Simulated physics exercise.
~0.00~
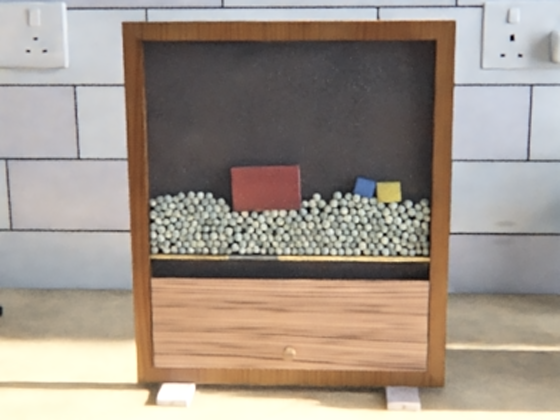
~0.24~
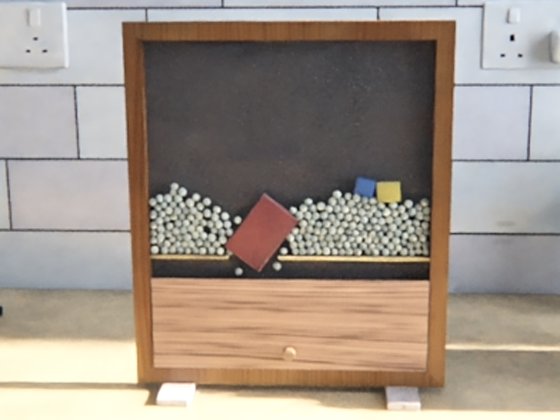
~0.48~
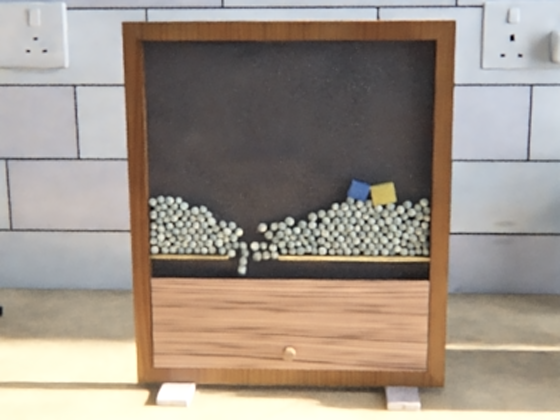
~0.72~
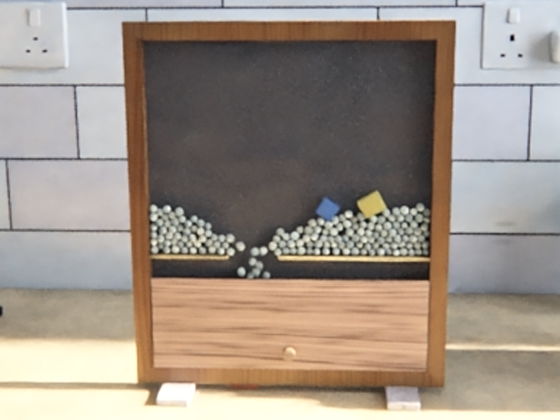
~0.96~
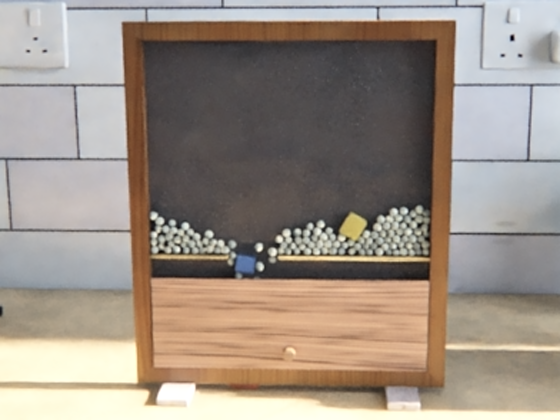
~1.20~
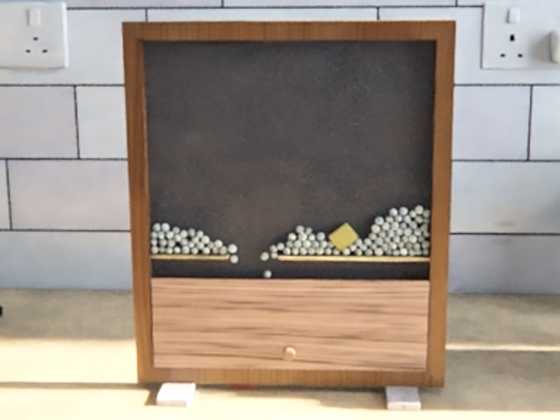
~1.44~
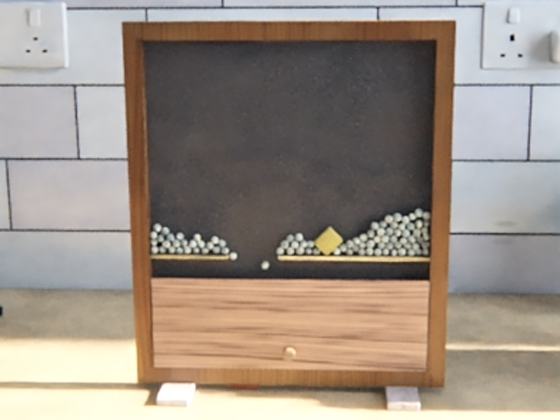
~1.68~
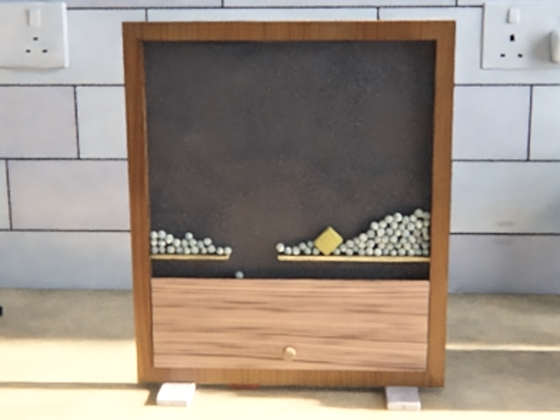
The video shows small pale balls in an upright wooden-framed case draining through a gap in the floor; the red block tips and drops through, the blue block slides left and follows, and the yellow block shifts left, ending tilted among the remaining balls right of the gap.
